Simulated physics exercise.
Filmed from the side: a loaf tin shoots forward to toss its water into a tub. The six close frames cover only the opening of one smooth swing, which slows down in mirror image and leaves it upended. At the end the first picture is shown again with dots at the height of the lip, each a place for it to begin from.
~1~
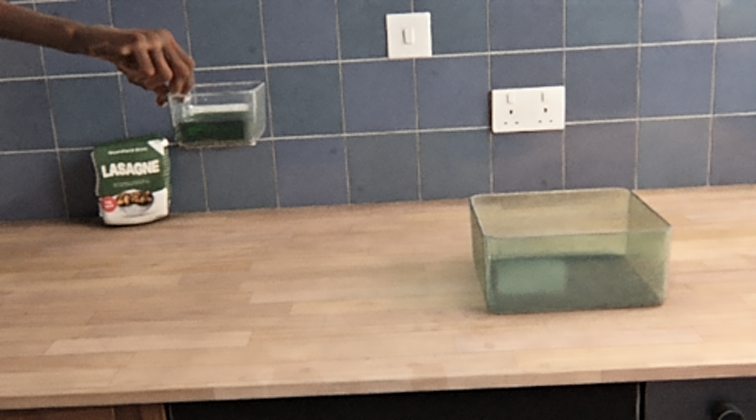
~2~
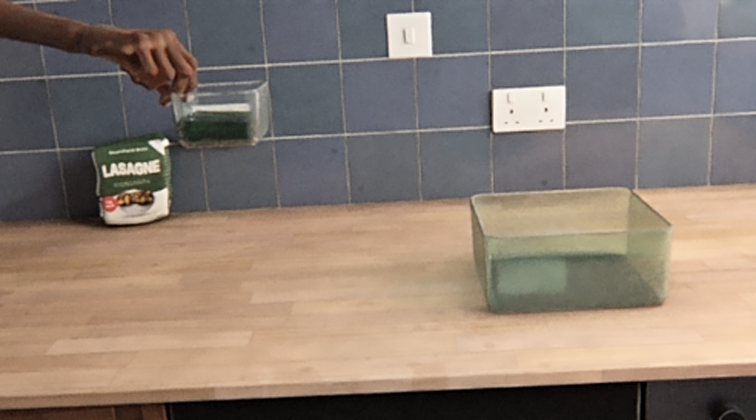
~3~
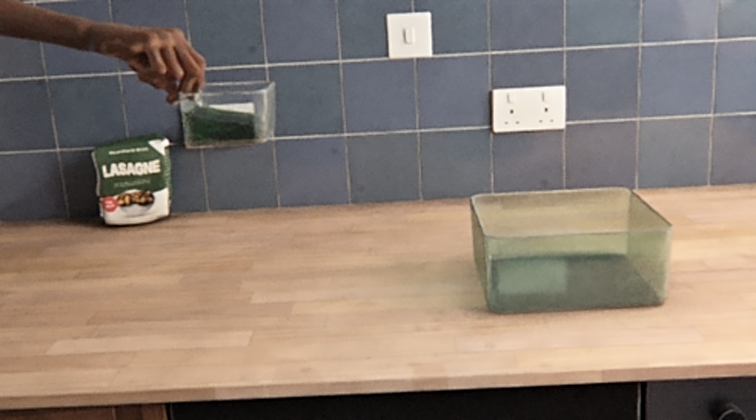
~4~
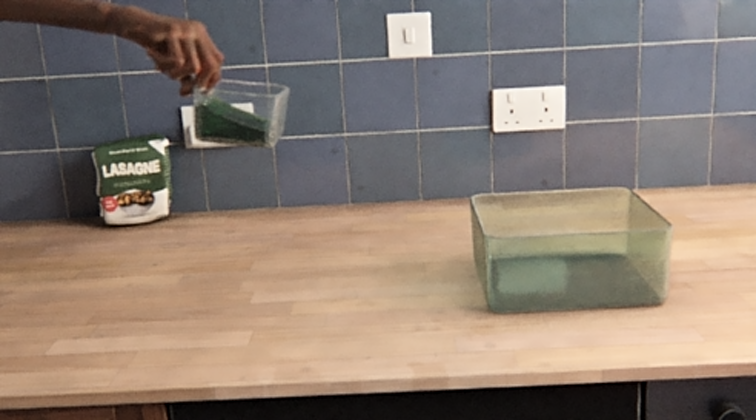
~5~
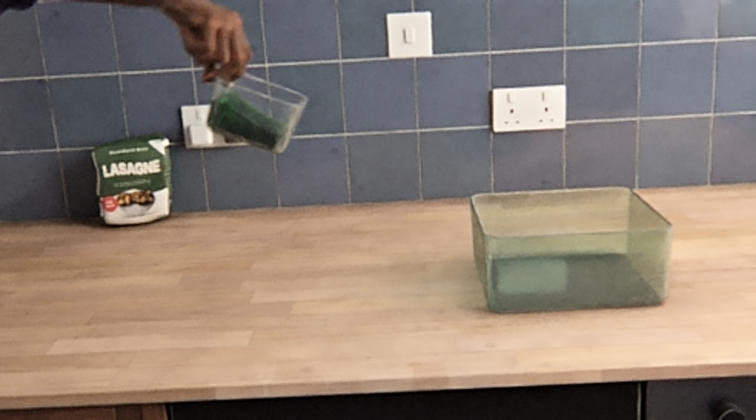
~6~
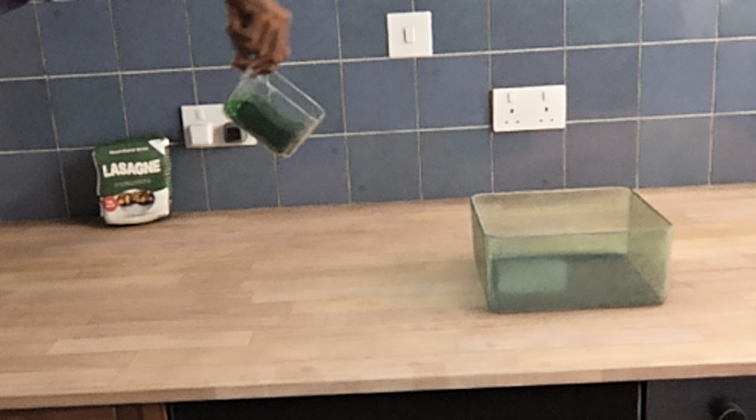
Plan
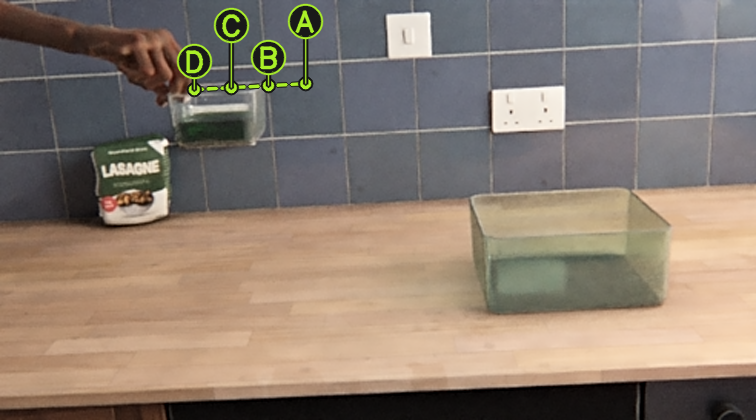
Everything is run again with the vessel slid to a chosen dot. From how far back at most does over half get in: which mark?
Dot A.
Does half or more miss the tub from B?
Yes.
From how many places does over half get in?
One.
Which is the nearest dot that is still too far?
That would be B.
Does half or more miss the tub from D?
Yes.
On the marked copy, A at (305, 83); B at (268, 85); C at (231, 87); D at (194, 89).
Choosing A, about 84 % lands in the tub, 3 % falls short and 13 % goes beside or beyond.
Choosing B, about 6 % lands in the tub, 90 % falls short and 3 % goes beside or beyond.
Choosing C, about 0 % lands in the tub, 97 % falls short and 3 % goes beside or beyond.
Choosing D, about 0 % lands in the tub, 100 % falls short.
